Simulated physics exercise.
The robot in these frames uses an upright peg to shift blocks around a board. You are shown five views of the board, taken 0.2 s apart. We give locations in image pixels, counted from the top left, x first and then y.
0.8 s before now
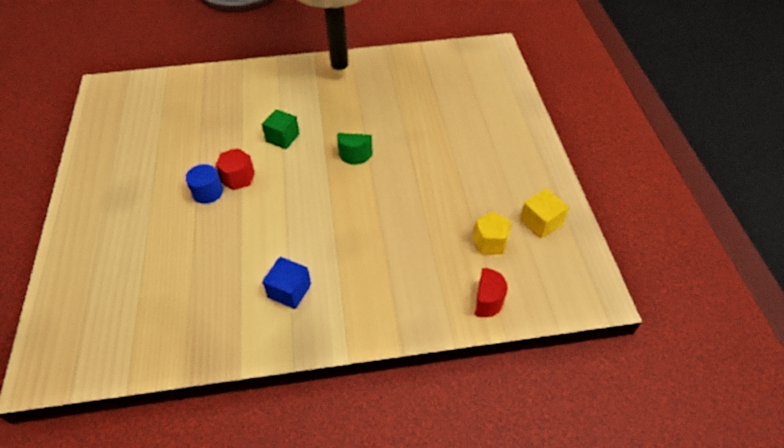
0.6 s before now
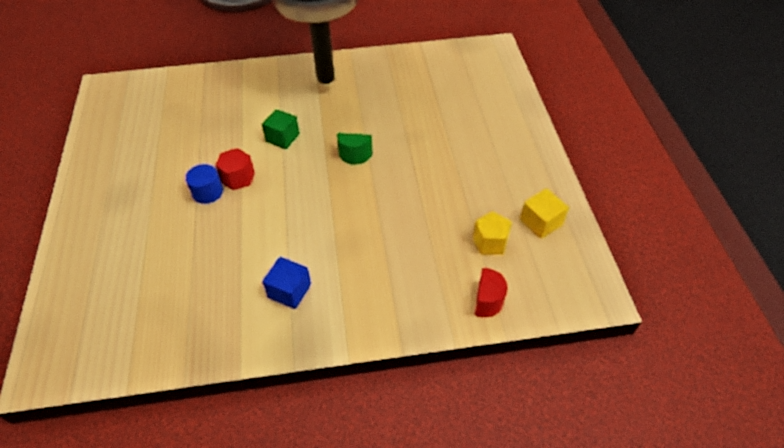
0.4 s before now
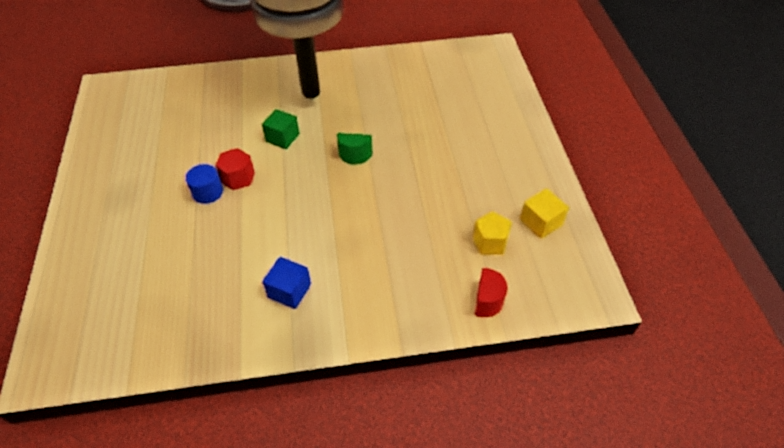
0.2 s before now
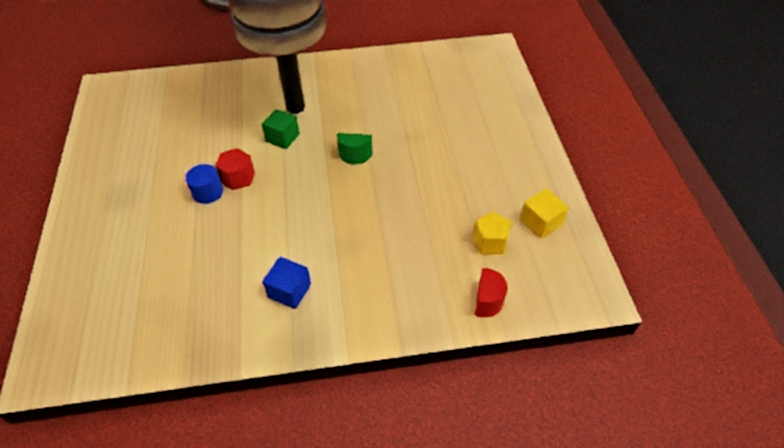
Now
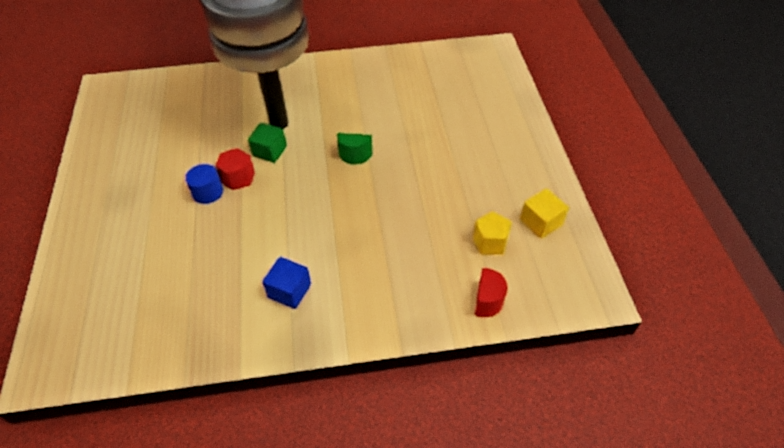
On a wooden board scattered with colored blocks, a robot's dark peg moved down and to the left from the far edge, then nudged the green cube slightly toward the red hexagon.
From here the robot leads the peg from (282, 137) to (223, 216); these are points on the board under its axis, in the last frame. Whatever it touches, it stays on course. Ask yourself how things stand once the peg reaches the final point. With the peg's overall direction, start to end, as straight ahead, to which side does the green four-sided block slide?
It's going to go right.
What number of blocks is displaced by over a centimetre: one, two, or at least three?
Count: 3 or more.
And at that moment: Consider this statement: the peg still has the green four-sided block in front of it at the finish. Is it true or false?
That statement is accurate.
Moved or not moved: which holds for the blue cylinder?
At the end, its place is different.
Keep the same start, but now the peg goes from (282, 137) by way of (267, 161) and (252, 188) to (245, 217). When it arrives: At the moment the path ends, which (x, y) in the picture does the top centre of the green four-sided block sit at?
About (214, 194).
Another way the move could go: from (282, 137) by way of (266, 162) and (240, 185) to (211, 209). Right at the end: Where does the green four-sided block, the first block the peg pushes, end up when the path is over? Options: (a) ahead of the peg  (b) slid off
Answer: A.
What follows on the original path. One third of the way, peg at (260, 149); blue cylinder at (183, 186); red hexagon at (216, 173); green four-sided block at (243, 159), turned 15° clockwise.
Two thirds of the way, peg at (241, 175); blue cylinder at (152, 200); red hexagon at (188, 195), turned 15° clockwise; green four-sided block at (219, 185), turned 30° clockwise.
At the end, peg at (218, 203); blue cylinder at (131, 207); red hexagon at (159, 218), turned 30° clockwise; green four-sided block at (192, 213), turned 45° clockwise.
